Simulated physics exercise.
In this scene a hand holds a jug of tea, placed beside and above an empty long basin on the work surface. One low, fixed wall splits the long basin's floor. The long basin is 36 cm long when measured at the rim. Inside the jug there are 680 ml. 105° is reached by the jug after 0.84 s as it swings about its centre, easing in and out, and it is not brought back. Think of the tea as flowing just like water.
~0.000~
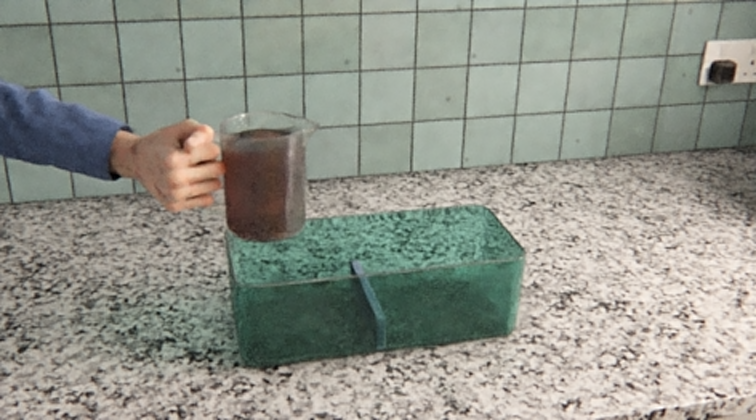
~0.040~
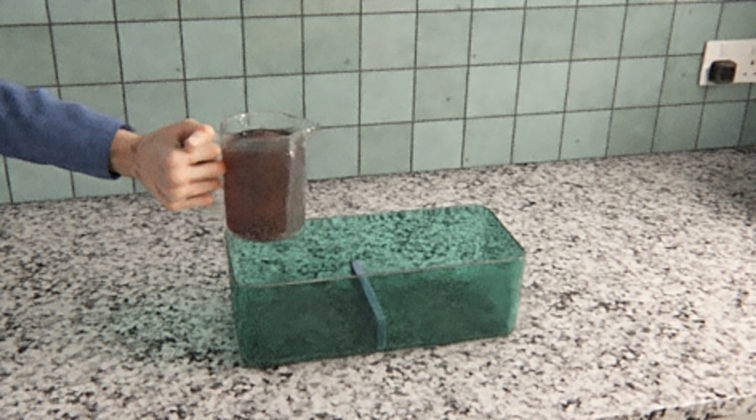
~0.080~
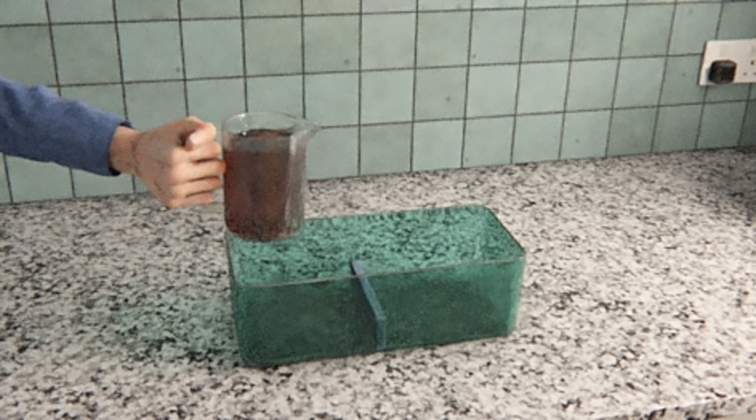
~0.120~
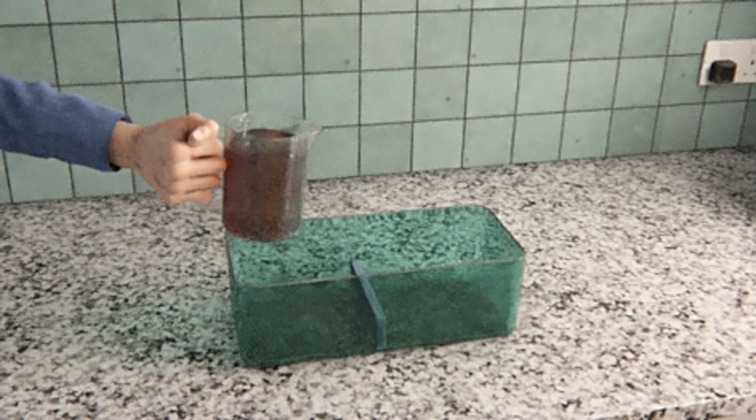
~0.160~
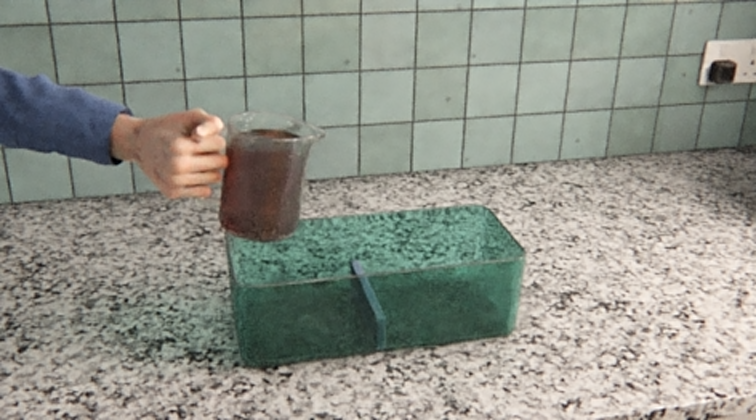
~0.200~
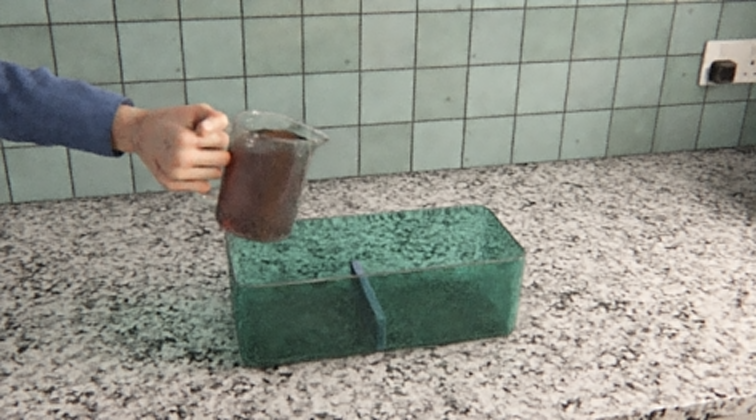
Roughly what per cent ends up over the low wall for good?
About 50 in every hundred.
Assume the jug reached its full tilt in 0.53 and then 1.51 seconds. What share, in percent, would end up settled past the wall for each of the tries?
The first try gives 45 percent and the second 60 percent.
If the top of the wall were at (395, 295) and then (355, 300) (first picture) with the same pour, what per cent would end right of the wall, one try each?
It comes to 10 per cent, and then 80 per cent.
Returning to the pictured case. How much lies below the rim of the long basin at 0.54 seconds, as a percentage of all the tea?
6 %, roughly.
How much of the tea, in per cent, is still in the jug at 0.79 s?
Roughly 30 per cent.
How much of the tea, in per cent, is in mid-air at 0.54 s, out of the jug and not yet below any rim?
Near 14 per cent at that moment.
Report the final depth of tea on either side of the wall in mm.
Left 14 mm, right 12 mm.
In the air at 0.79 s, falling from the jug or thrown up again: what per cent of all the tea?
14 in a hundred, give or take.
By 0.54 s the tilt is 76° and 80 per cent is still to pour, 0 is left of the wall and 6 right of it.
By 0.79 s the tilt is 104° and 29 per cent is still to pour, 21 is left of the wall and 36 right of it.
By 1.05 s the tilt is 105° and 4 per cent is still to pour, 44 is left of the wall and 49 right of it.
By 1.34 s the tilt is 105° and 0 per cent is still to pour, 49 is left of the wall and 50 right of it.
At rest 49 per cent lies left of the wall, 50 right of it and 1 outside.
